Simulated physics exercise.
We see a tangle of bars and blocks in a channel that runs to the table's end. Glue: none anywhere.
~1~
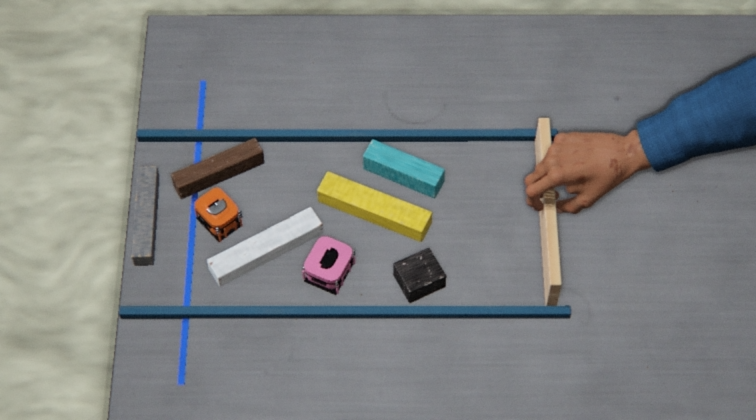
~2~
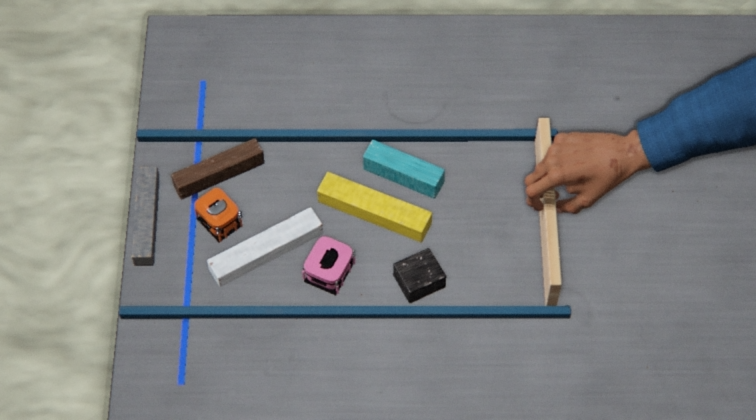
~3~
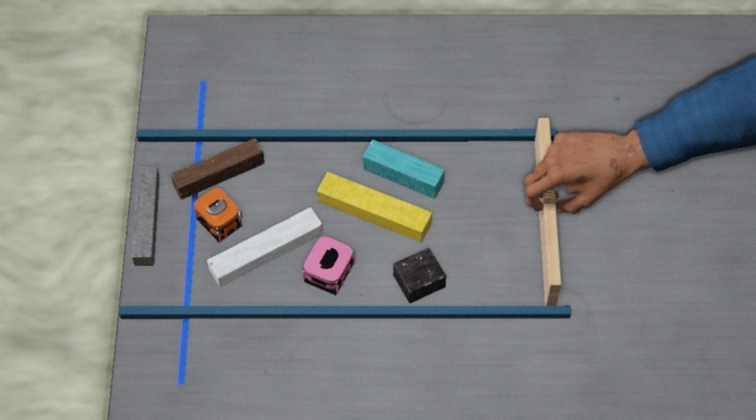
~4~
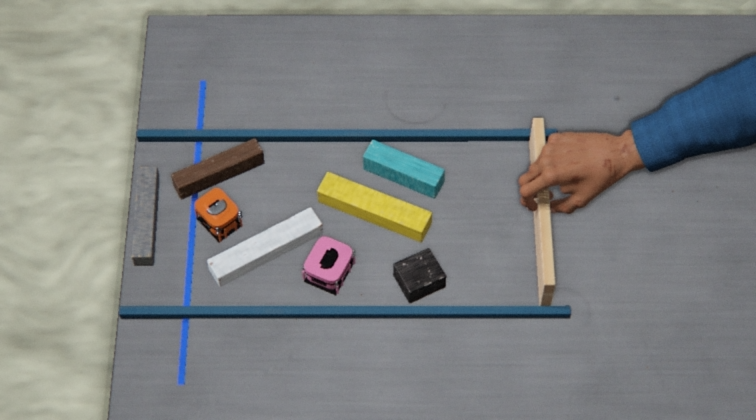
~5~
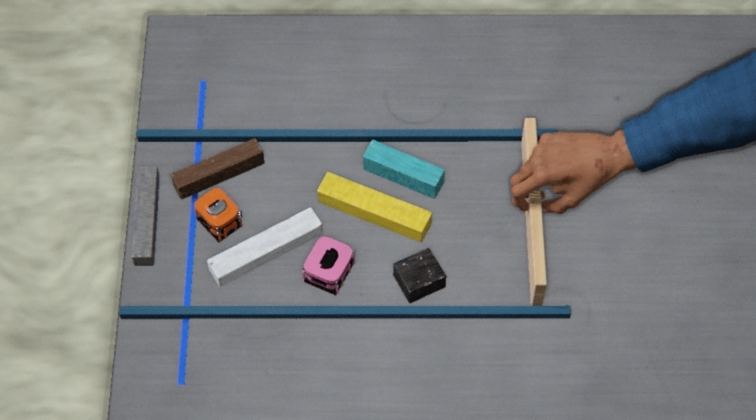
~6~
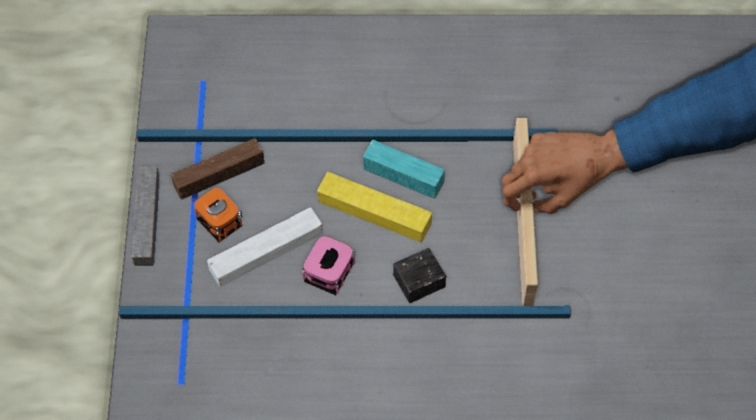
A hand slides a wooden board slightly left toward a scattered group of bars and blocks.
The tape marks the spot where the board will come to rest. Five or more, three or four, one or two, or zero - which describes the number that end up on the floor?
The number going over the edge will be three or at most four.
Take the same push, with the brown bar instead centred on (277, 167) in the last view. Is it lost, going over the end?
Lab note: Started there, it ends up below.
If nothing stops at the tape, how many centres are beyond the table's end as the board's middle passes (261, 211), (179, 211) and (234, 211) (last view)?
Counts by place: 0 / 5 / 1.
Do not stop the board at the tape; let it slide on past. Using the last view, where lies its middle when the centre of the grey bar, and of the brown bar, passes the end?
Near (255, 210) in the first case, near (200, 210) in the other.
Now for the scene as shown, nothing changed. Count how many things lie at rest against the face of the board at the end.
The count is 3.
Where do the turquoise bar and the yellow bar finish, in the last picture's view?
Roughly at (185, 169) and at (158, 208), in that order.
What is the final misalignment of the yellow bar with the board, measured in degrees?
It works out to near 25°.
A little later, none off yet; grey bar at rest near (146, 216); brown bar at rest near (218, 169); orange case at rest near (218, 215).
When it is over, the number that fall off is three or four; down, white bar, brown bar and grey bar.
